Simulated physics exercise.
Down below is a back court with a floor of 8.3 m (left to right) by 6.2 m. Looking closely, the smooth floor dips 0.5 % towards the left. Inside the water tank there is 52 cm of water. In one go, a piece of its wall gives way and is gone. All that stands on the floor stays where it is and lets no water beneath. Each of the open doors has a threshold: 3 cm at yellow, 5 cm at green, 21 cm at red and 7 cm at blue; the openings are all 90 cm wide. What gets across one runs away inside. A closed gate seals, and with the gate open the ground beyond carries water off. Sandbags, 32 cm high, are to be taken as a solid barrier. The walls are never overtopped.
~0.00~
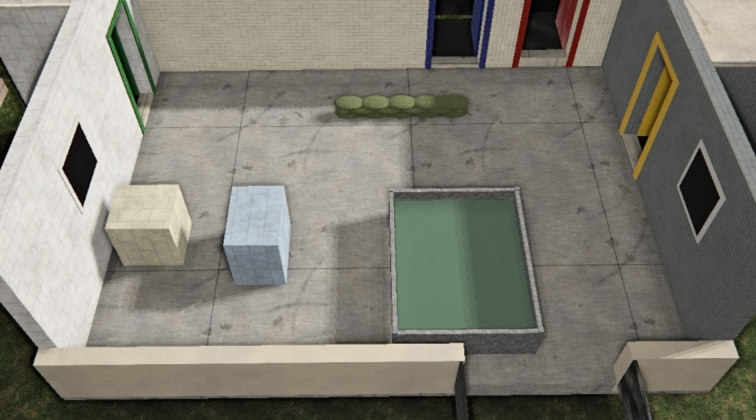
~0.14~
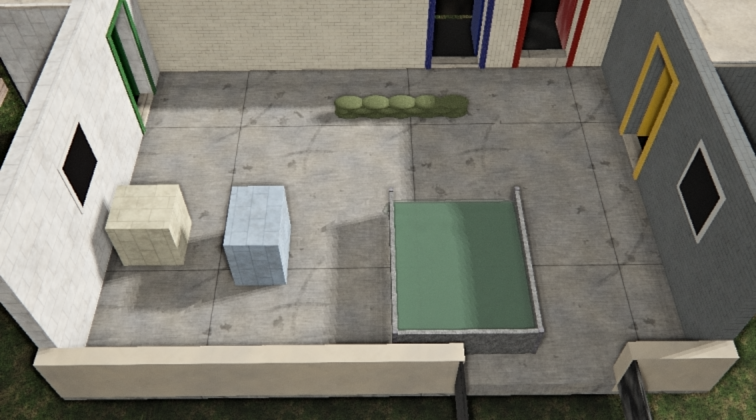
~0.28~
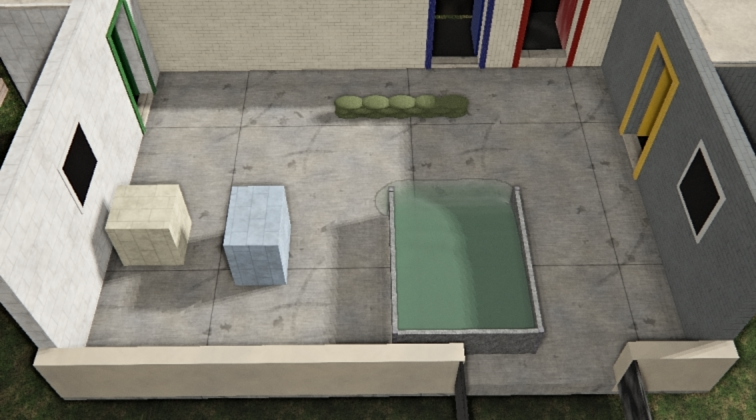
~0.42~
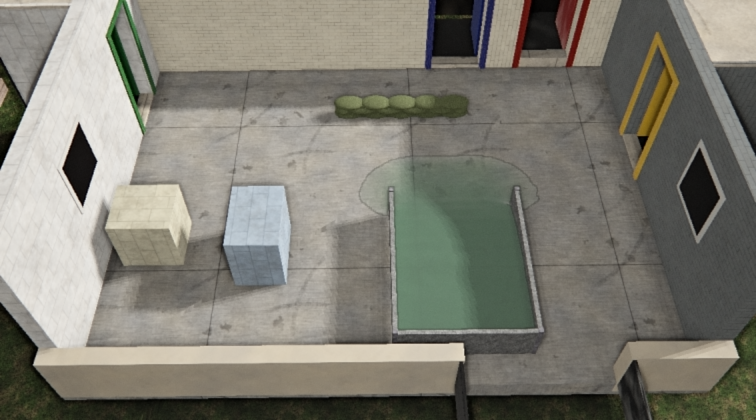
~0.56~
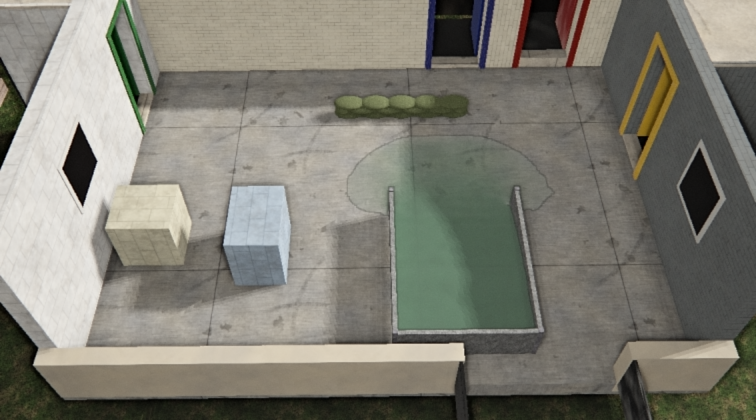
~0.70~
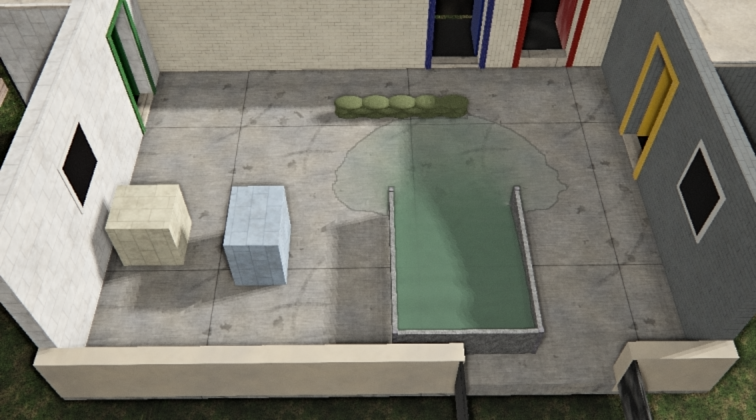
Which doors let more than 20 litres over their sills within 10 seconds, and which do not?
In 10 seconds, the yellow door lets more through; the green door lets more through; the red door stays within 20 litres; the blue door stays within 20 litres.
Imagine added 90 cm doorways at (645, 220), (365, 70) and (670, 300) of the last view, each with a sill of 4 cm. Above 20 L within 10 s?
Result in order - not enough, not enough, not enough.
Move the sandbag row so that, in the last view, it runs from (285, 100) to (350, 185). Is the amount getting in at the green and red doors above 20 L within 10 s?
Doors: Green exceeds / red stays under.
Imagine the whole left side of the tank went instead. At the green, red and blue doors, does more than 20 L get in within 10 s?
Door green goes beyond, door red stays within, door blue stays within.
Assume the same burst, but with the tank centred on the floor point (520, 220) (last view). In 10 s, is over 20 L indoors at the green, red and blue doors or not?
Green: Beyond limit; red: Beyond limit; blue: Beyond limit.
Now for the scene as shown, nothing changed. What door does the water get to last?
That would be the green door.
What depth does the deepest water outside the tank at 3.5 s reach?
Up to near 27 cm.
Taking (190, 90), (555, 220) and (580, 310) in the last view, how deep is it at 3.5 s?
2, 0, 0 cm.
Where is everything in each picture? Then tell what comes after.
The first picture shows the water tank at (460, 259) is whole and still, 52 cm deep.
In the second picture, the front is at a hidden place, 1.0 m from the gap on the water tank's far side; 0.3 m2 of floor is under water; 52 cm left at the back of the water tank.
In the third picture, the front is at (382, 197), 1.2 m from the gap on the water tank's far side; 1.3 m2 of floor is under water; 52 cm left at the back of the water tank.
In the fourth picture, the front is at (514, 170), 1.5 m from the gap on the water tank's far side; 2.7 m2 of floor is under water; 52 cm left at the back of the water tank.
In the fifth picture, water pours out on the water tank's far side and has run 1.8 m, to (381, 151); typically 6 cm deep outside, 52 cm at the water tank's back.
In the sixth picture, water pours out on the water tank's far side and has run 2.2 m, to (404, 121); typically 5 cm deep outside, 50 cm at the water tank's back.
After 1.4 s water covers 20 % of the floor and is deepest (33 cm) near (431, 123); yellow door not reached, green door not reached, red door not reached, blue door 4 cm at the sill, 0 L in.
After 2.2 s water covers 30 % of the floor and is deepest (32 cm) near (422, 130); yellow door not reached, green door not reached, red door 18 cm at the sill, 0 L in, blue door 6 cm at the sill, 2 L in.
After 3.5 s water covers 50 % of the floor and is deepest (27 cm) near (604, 86); yellow door 5 cm at the sill, 0 L in, green door 10 cm at the sill, 3 L in, red door 20 cm at the sill, 0 L in, blue door 6 cm at the sill, 4 L in.
After 6.0 s water covers 80 % of the floor and is deepest (12 cm) near (168, 164); yellow door 8 cm at the sill, 29 L in, green door 9 cm at the sill, 60 L in, red door 10 cm at the sill, 1 L in, blue door 7 cm at the sill, 5 L in.
After 10.0 s water covers 90 % of the floor and is deepest (11 cm) near (144, 134); yellow door 4 cm at the sill, 52 L in, green door 10 cm at the sill, 93 L in, red door 4 cm at the sill, 2 L in, blue door 4 cm at the sill, 6 L in.
